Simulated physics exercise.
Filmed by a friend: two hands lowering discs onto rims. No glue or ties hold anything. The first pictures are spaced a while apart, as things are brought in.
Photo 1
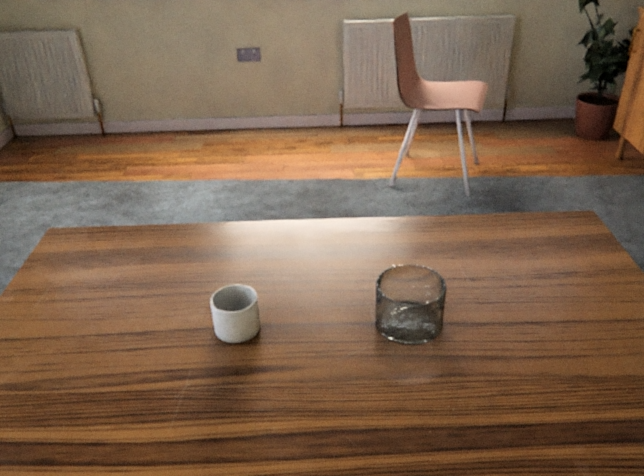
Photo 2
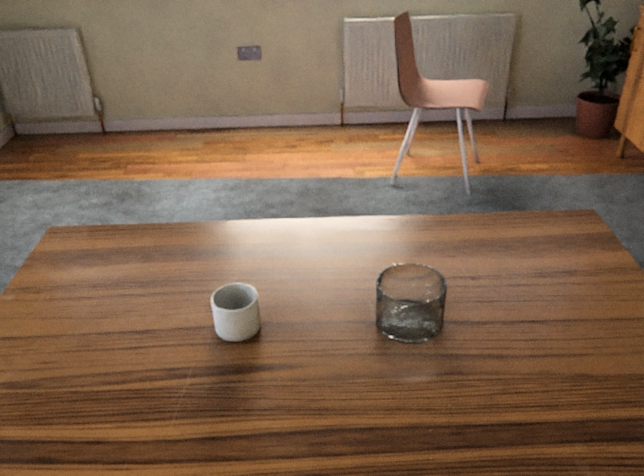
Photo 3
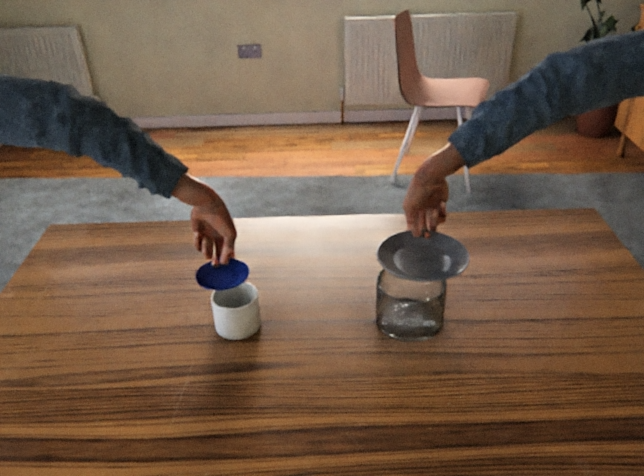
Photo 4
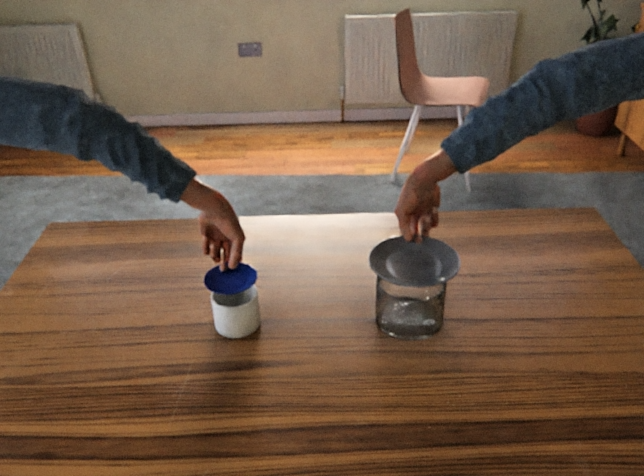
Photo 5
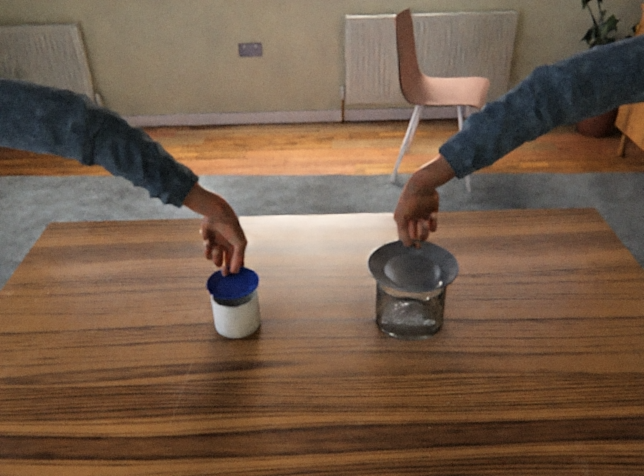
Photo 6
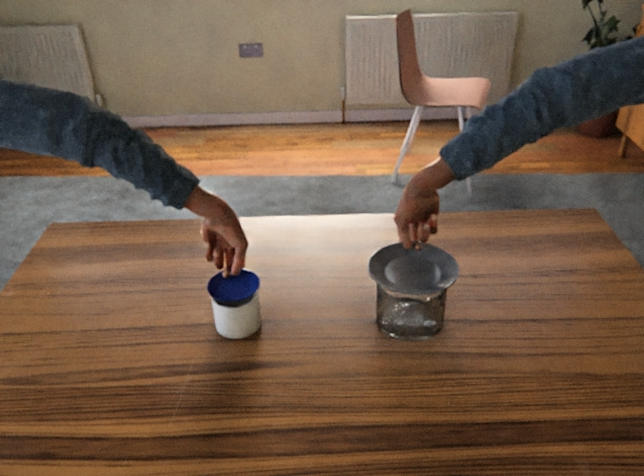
The clip shows a small white cup and a clear glass on a wooden table; two hands then lower a blue disc onto the cup at left and a grey one onto the glass at right, still holding both.
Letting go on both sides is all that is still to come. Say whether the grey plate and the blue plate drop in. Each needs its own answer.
Grey plate - sits across the top, blue plate - sits across the top.
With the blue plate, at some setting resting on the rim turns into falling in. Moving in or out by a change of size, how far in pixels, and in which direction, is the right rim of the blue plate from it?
Direction left, distance some 4 pixels.
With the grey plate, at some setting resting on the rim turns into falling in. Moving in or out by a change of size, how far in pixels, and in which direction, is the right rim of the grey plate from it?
Shift: About 12 px, direction left.
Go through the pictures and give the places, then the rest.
In the first frame, left cup (236, 313).
In the second frame, right glass (410, 302).
In the third frame, still on the way; grey plate (422, 258); left cup (236, 310).
In the fourth frame, still on the way; blue plate (231, 280); right glass (410, 299).
In the fifth frame, still on the way; grey plate (412, 268); left cup (236, 309).
In the sixth frame, in place, still held; grey plate (413, 270); blue plate (234, 287); right glass (411, 300).
Then, 0.10 s on from there, grey plate sitting on the rim near (412, 277); blue plate moving near (235, 291).
Then, 0.28 s on from there, grey plate sitting on the rim near (412, 277); blue plate sitting on the rim near (235, 291).
In the end, the grey plate covers the opening, near (412, 277); the blue plate covers the opening, near (235, 291).
